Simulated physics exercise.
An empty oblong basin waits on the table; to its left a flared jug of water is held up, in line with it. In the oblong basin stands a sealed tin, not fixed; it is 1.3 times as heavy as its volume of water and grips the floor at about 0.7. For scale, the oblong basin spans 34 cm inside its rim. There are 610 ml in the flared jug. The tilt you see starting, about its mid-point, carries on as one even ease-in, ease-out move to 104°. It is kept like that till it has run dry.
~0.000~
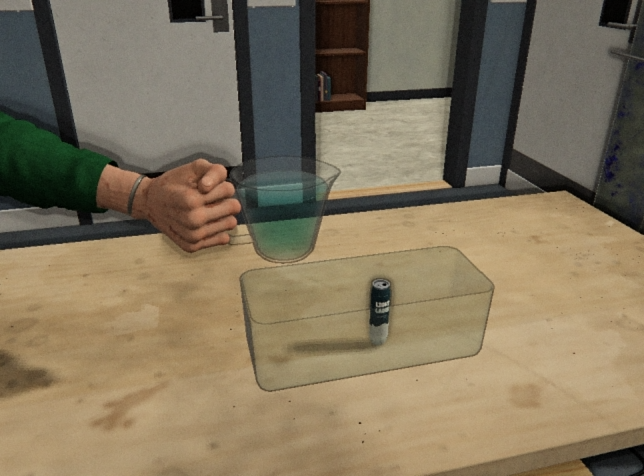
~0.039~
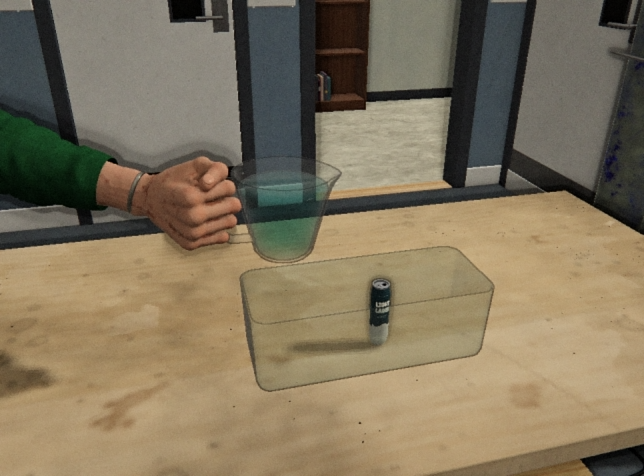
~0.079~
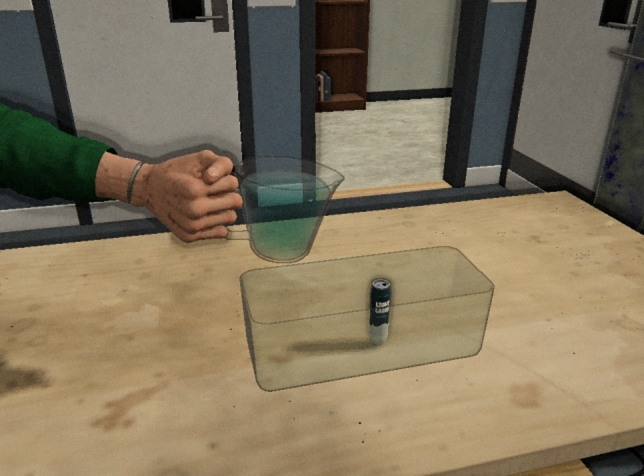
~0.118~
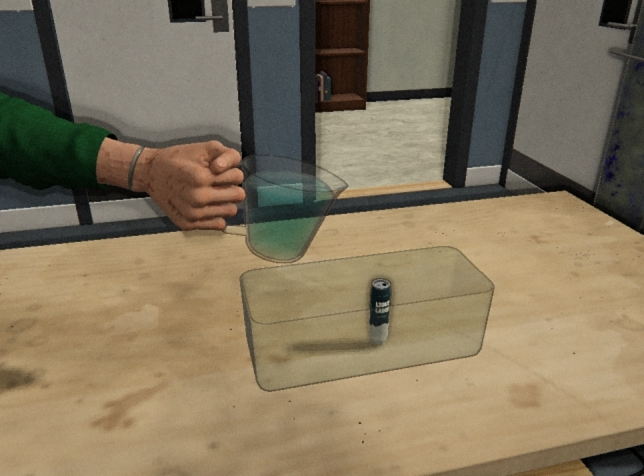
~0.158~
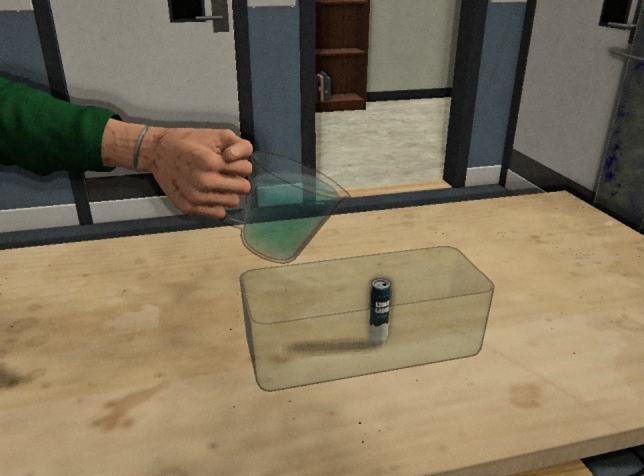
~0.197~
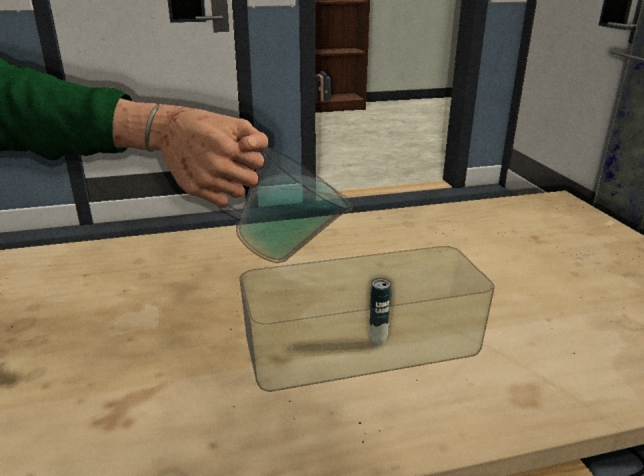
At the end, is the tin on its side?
It falls.
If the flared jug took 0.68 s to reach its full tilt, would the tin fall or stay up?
Then it topples.
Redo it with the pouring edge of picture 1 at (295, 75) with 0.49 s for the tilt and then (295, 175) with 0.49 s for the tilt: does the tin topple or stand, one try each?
First it falls; then it keeps standing.
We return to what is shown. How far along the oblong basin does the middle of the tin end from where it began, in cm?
Some 8.0 cm.
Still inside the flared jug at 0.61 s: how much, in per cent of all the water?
Some 4 per cent.
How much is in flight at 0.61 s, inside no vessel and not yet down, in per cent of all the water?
Near 6 in a hundred.
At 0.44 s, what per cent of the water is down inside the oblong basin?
About 44 per cent.
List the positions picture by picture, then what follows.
In the first frame, it leans 0°; its right rim is at (340, 169); the water meets the walls at (237, 187) and (327, 179); the oblong basin's rim runs from (245, 298) to (475, 267); the tin's top is at (381, 287).
In the second frame, it leans 2°; its right rim is at (341, 170); the water meets the walls at (237, 187) and (327, 180).
In the third frame, it leans 7°; its right rim is at (344, 175); the water meets the walls at (240, 184) and (329, 182).
In the fourth frame, it leans 14°; its right rim is at (347, 183); the water meets the walls at (244, 182) and (332, 185).
In the fifth frame, it leans 25°; its right rim is at (350, 194); the water meets the walls at (251, 183) and (340, 190).
In the sixth frame, it leans 36°; its right rim is at (351, 207); the water meets the walls at (249, 196) and (343, 198); 1 per cent is over the edge.
Then, 0.44 s in, the tilt is 101° and 33 per cent is still to pour; the tin stands where it began.
Then, 0.61 s in, the tilt is 104° and 4 per cent is still to pour; the tin leans 15°.
Then, 0.79 s in, the tilt is 104° and 0 per cent is still to pour; the tin lies on its side.
Then, 0.99 s in, the tilt is 104° and 0 per cent is still to pour; the tin lies on its side.
Finally, the tin lies on its side.
